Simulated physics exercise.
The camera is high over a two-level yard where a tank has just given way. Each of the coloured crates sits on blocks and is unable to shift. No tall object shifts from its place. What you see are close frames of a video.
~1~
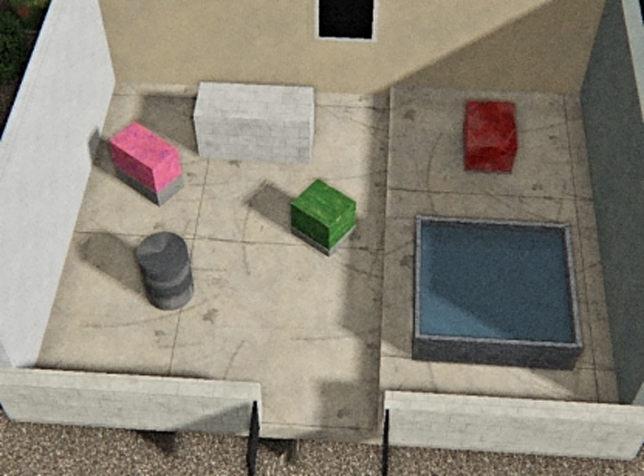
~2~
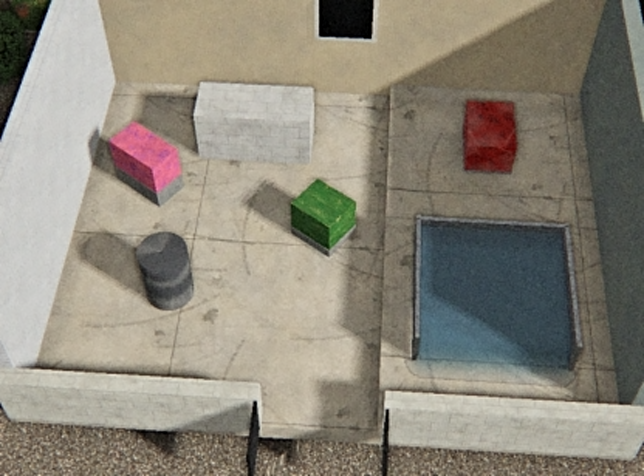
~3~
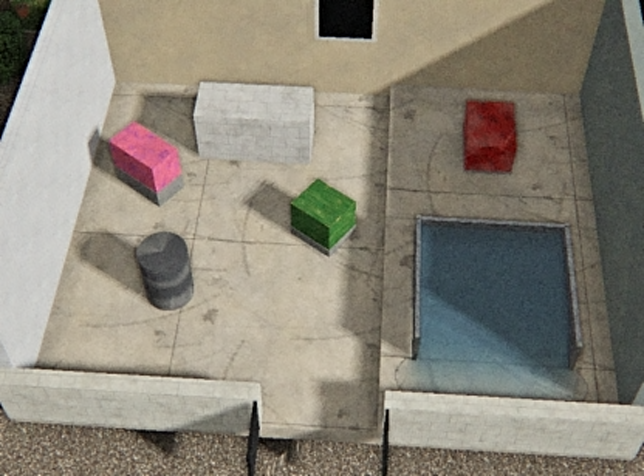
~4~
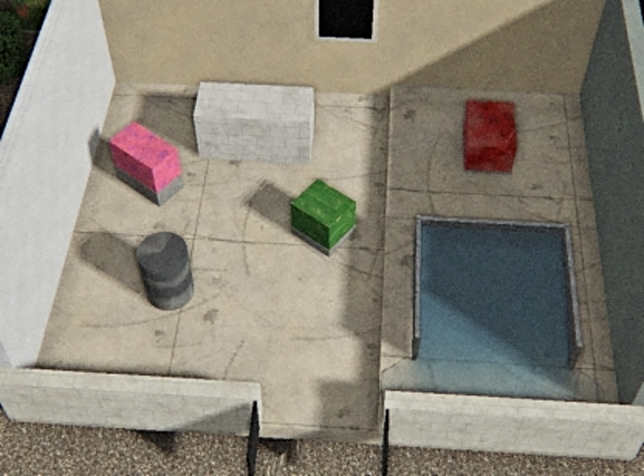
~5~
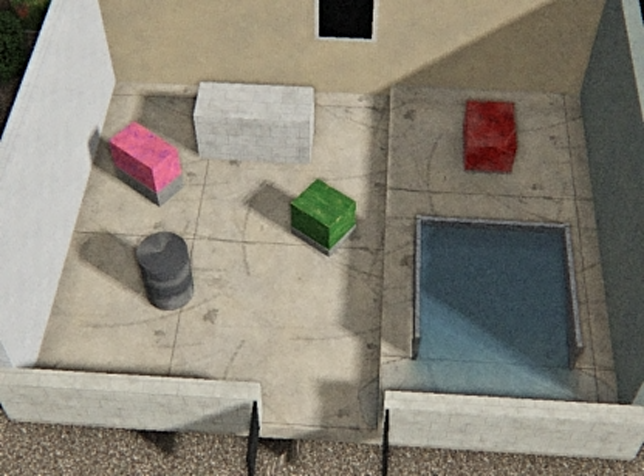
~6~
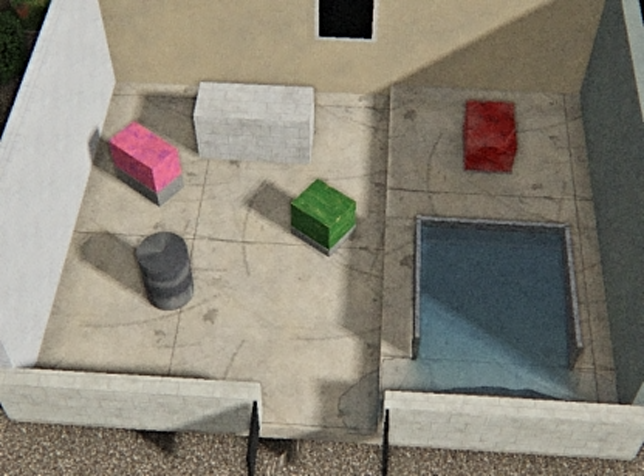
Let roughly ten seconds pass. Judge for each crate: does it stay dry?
The green crate will come out dry, the red crate will come out wet, the pink crate will come out dry.
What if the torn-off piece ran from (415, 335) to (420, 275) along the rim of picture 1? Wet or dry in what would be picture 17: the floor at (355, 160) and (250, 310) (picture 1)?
Untouched, then submerged.
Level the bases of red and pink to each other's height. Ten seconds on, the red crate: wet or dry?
Note: Red crate is left dry.
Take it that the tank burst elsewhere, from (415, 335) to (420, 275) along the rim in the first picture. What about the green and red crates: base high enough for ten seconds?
The green one is untouched; the red one is untouched.
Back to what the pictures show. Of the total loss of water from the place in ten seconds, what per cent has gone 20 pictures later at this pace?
Near 50 in a hundred.
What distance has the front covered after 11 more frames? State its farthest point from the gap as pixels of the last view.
Roughly at (160, 403).
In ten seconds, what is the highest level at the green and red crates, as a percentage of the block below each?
The first comes to 30 per cent and the second to 230 per cent.
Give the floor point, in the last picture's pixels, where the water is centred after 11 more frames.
It is around (482, 345).
A moment on, water covers 10 % of the floor; the green crate not reached, the red crate not reached, the pink crate not reached.
Next, water covers 20 % of the floor; the green crate not reached, the red crate not reached, the pink crate not reached.
Then, water covers 40 % of the floor; the green crate not reached, the red crate water round its plinth, the pink crate not reached.
Later, water covers 65 % of the floor; the green crate water round its plinth, the red crate water round its plinth, the pink crate water round its plinth.
In the end, water covers 85 % of the floor; the green crate stayed above the water, the red crate was topped, the pink crate stayed above the water.
